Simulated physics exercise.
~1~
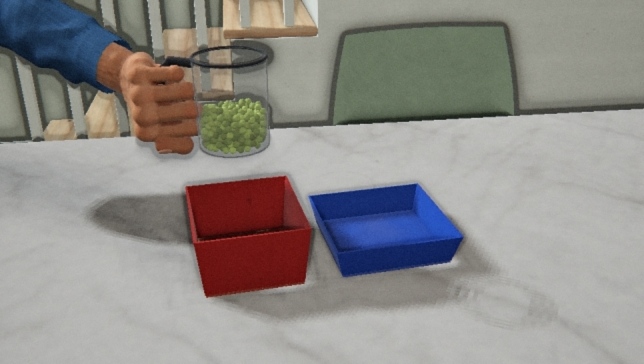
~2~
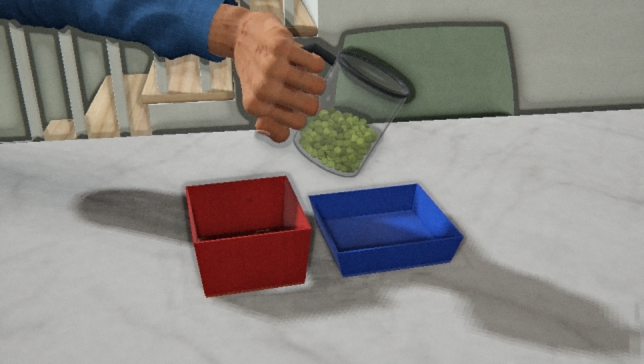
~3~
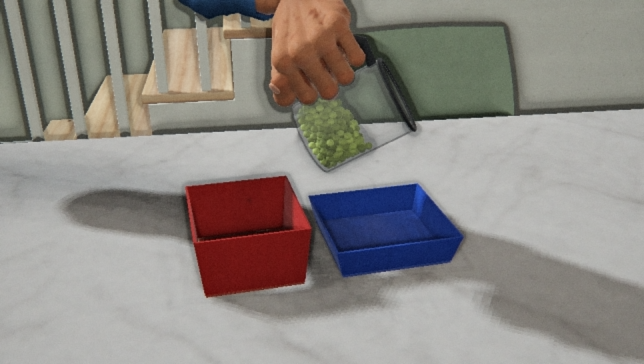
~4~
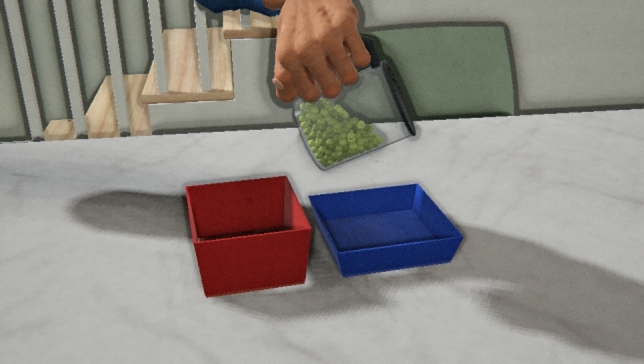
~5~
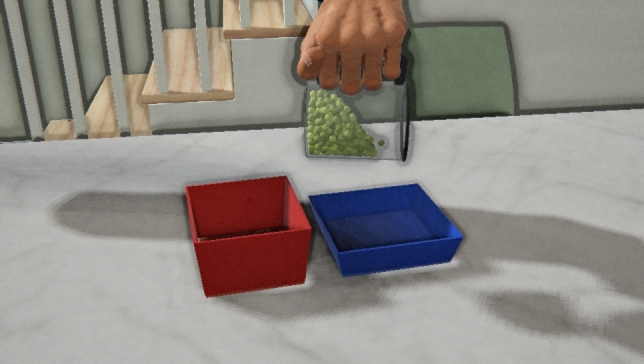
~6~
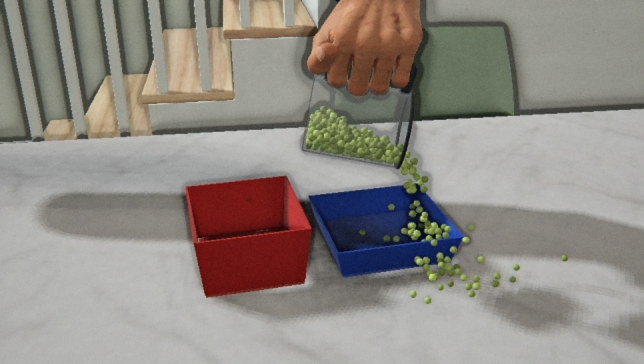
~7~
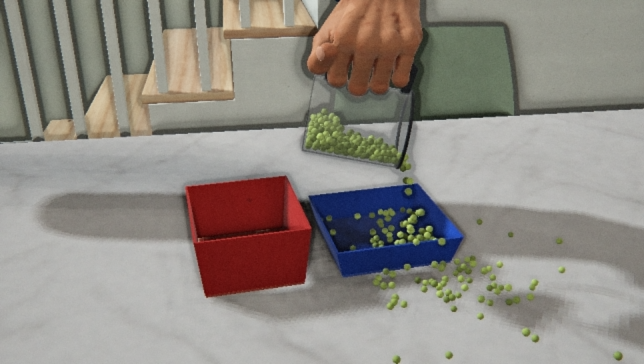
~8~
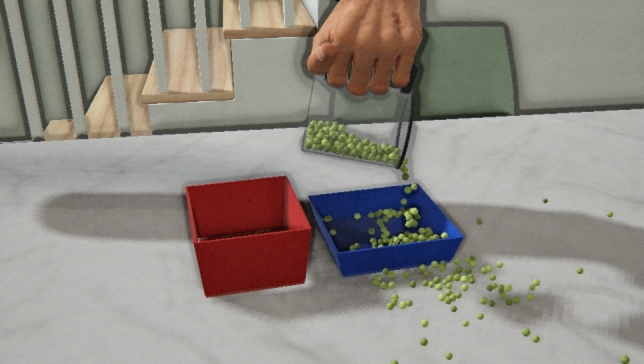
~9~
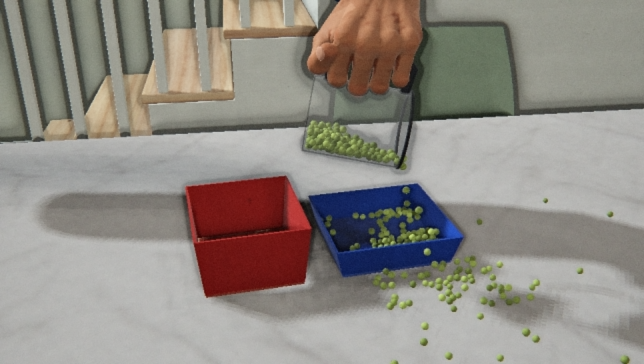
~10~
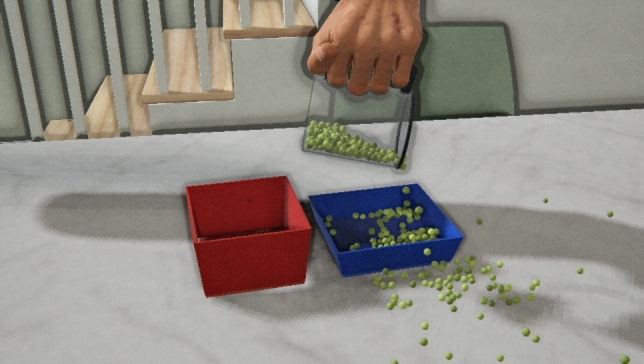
A hand tips a clear cup, spilling green peas into the blue tin and onto the table.
